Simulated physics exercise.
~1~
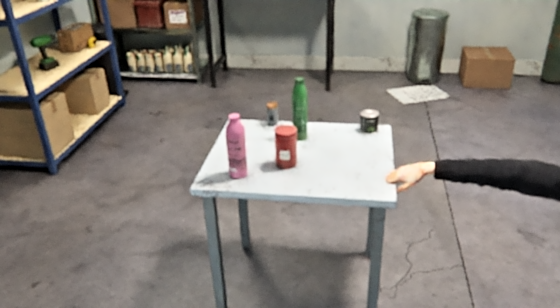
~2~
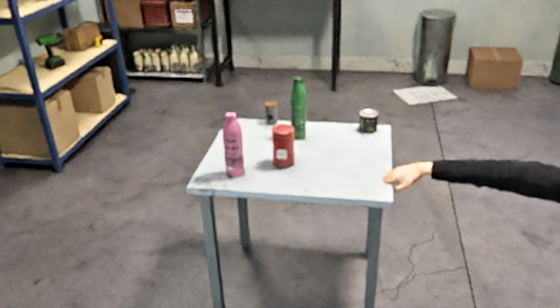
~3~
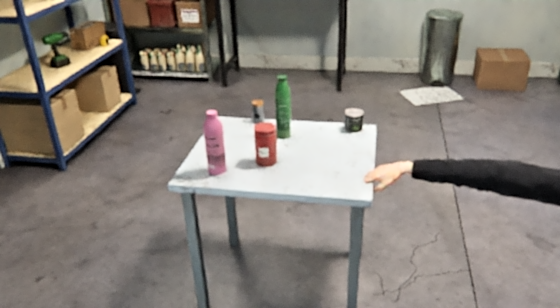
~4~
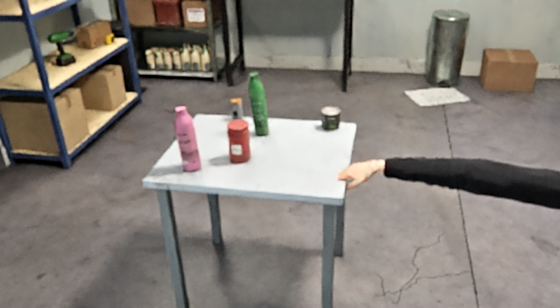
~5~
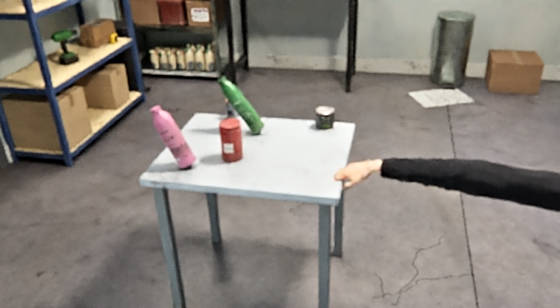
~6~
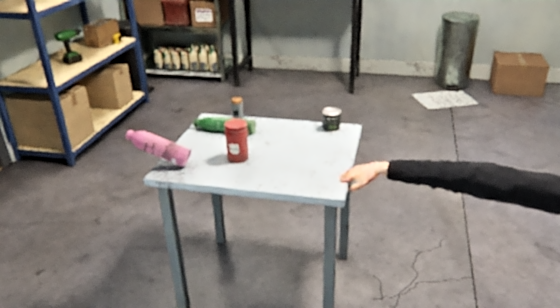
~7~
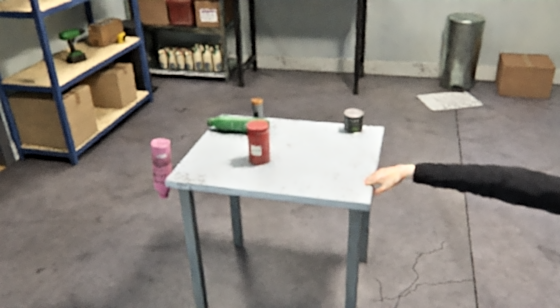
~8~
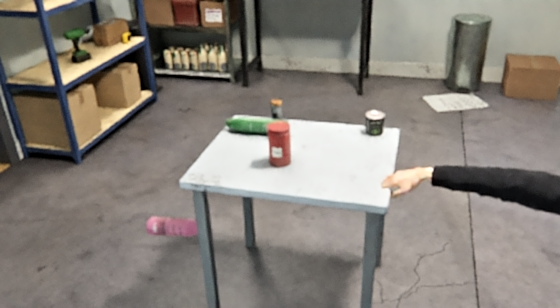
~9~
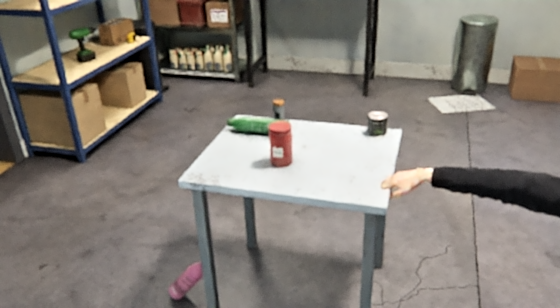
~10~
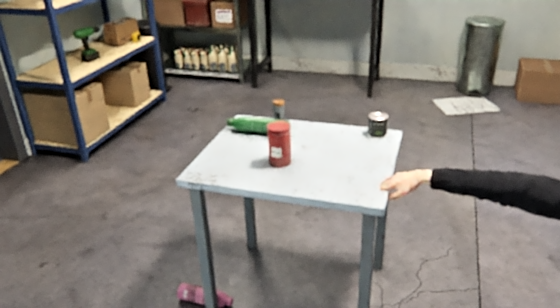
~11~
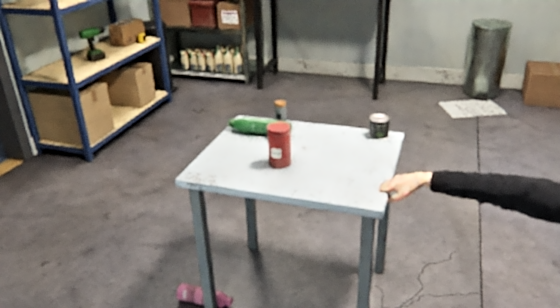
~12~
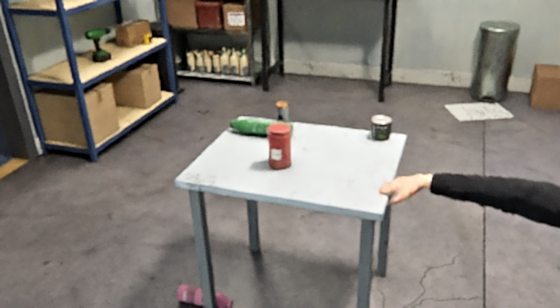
A pale side table stands on a grey concrete floor in a storeroom, seen from slightly above, with shelves behind on the left and a bin and cardboard box on the right. On it are a pink bottle at left, a red jar near the middle, a green bottle and small greyish shaker behind, and a black tin at right. A dark-sleeved arm at the right corner shoves the table left; as it stops, both bottles topple leftward. The table is drawn back right, and the pink bottle drops off the left edge. It ends lying on the floor, the green one on its side on the tabletop, the others still standing.
